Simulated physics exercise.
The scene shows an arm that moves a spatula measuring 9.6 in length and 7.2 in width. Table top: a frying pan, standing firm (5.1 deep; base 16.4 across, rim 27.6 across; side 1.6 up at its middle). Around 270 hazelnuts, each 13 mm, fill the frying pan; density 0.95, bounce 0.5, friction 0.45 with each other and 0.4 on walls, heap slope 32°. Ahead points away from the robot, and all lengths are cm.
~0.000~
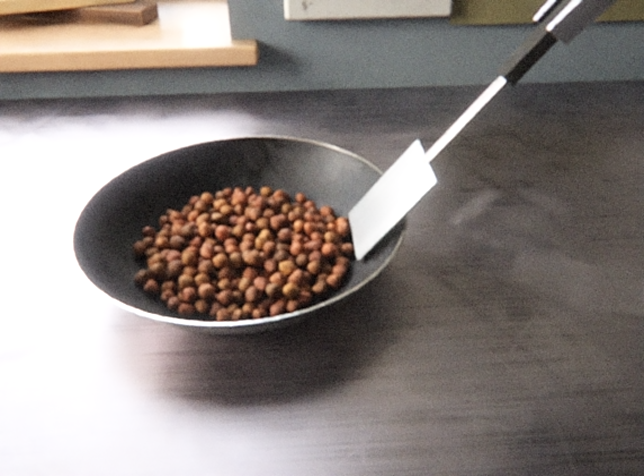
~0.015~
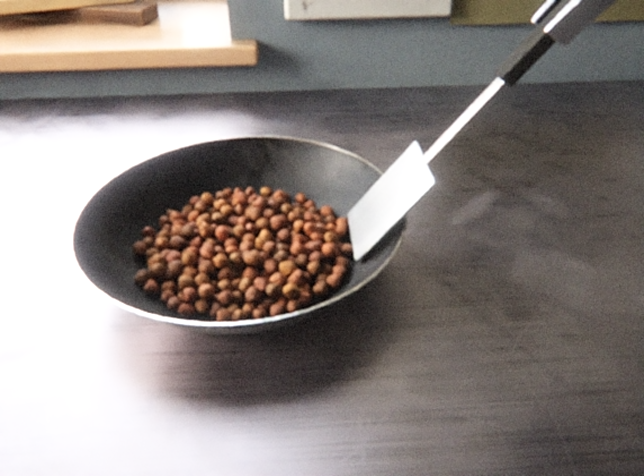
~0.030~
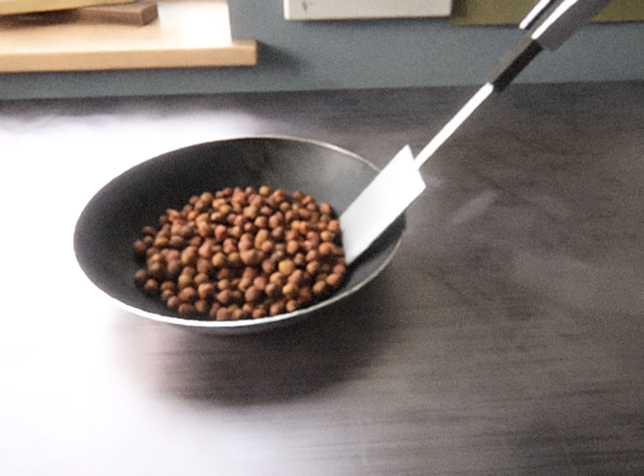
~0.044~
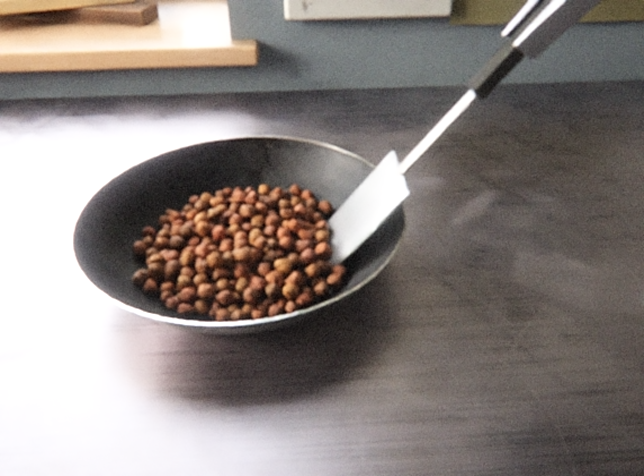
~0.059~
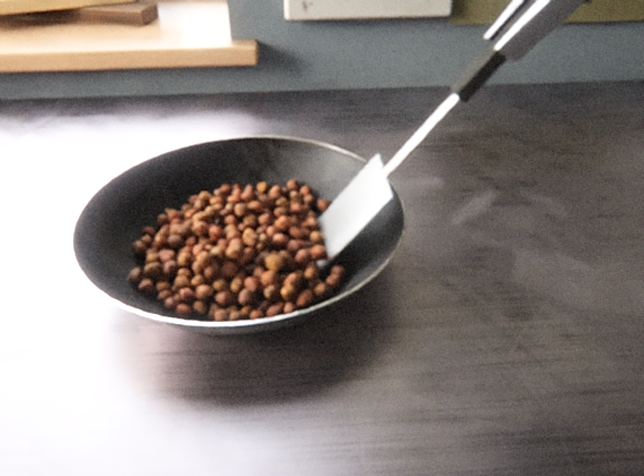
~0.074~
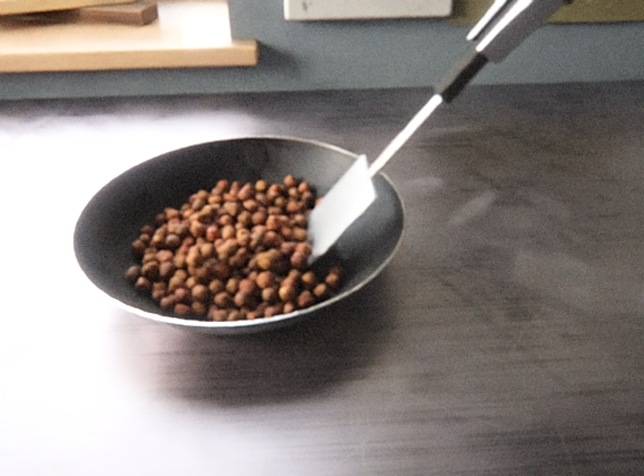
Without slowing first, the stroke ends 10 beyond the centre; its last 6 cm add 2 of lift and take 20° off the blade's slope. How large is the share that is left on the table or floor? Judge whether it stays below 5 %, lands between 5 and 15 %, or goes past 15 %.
It goes past 15 %.
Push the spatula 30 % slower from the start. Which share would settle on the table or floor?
In that case, close to 10 per cent.
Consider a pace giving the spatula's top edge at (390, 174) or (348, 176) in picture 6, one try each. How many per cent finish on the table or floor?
Around 10 per cent, then around 30 per cent.
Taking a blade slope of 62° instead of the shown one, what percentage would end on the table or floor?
My guess is close to 25 per cent.
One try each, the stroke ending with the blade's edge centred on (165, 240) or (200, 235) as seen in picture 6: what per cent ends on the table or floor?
About 0 and 0 per cent.
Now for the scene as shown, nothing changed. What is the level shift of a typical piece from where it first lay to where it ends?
Somewhere about 4 centimetres, I'd say.
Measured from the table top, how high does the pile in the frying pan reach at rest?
Near 4.0 centimetres high.
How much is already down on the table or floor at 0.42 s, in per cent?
Some 15 per cent of the load.
After 0.13 s, sloping 52°, highest piece 4 above the table; 267 in the frying pan.
After 0.19 s, sloping 47°, highest piece 6 above the table; 267 in the frying pan.
After 0.42 s, sloping 32°, highest piece 8 above the table; 202 in the frying pan, 40 on the table or floor, 25 on the blade or in flight.
After 1.47 s, sloping 32°, highest piece 4 above the table; 201 in the frying pan, 66 on the table or floor.
In the end, 201 in the frying pan, 66 on the table or floor. That is 25 % on the table or floor.
